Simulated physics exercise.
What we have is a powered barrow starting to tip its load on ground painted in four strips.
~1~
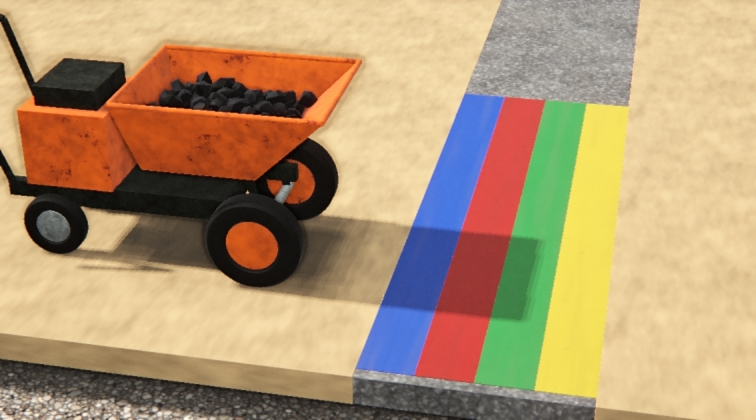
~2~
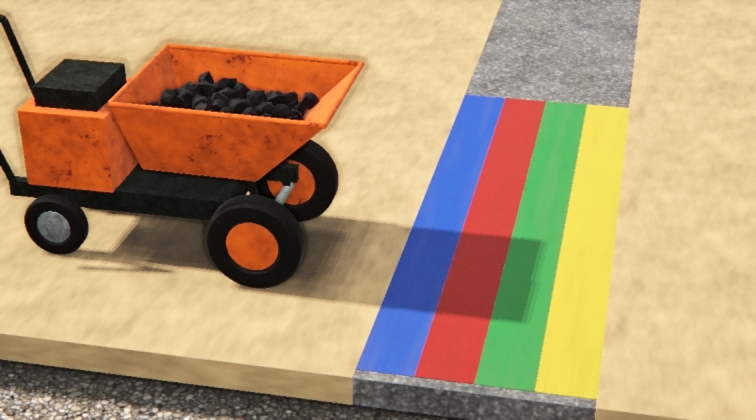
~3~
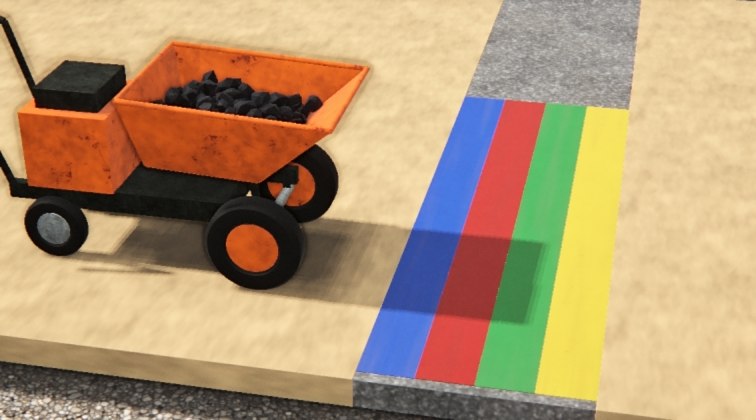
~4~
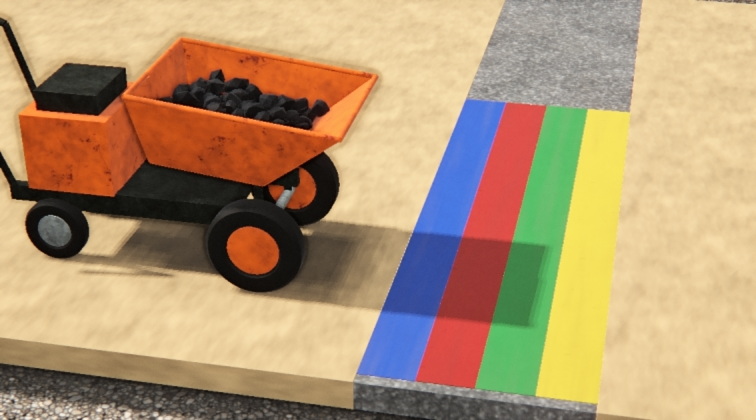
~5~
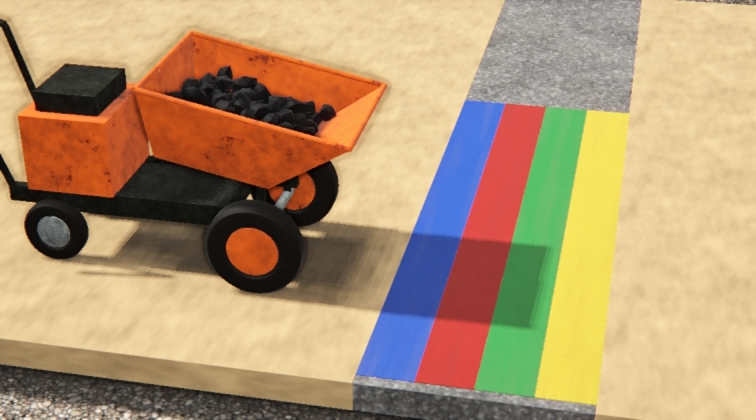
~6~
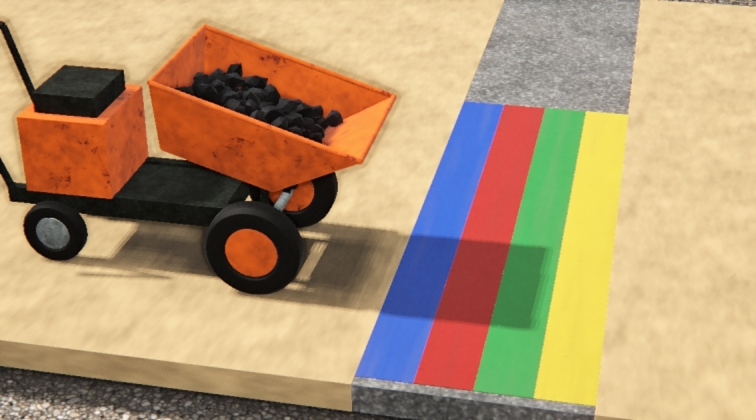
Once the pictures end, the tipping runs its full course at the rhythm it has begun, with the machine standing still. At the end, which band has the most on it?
The red one gets the largest share.
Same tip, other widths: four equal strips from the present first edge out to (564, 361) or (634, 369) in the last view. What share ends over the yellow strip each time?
In turn 10 and 0 in a hundred.
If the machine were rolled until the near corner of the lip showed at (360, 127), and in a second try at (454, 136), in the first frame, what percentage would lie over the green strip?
About 20 and 10 per cent.
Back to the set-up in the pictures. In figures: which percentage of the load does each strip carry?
In per cent, blue strip 15, red strip 30, green strip 15 and yellow strip 10.
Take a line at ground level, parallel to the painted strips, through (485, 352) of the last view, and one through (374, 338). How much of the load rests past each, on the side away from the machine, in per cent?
About 20 and 70 per cent.
Shortly afterwards, skip tipped steeply; the whole lot in the skip.
Next, skip tipped steeply; near two thirds in the skip; a little over the blue strip; near a quarter over the red strip; only a few over the green strip.
Some moments later, skip tipped right over; near a third in the skip; a little over the blue strip; near a third over the red strip; a little over the green strip; a little over the yellow strip.
In the end, skip tipped right over; near a third in the skip; a little over the blue strip; near a third over the red strip; a little over the green strip; a little over the yellow strip.
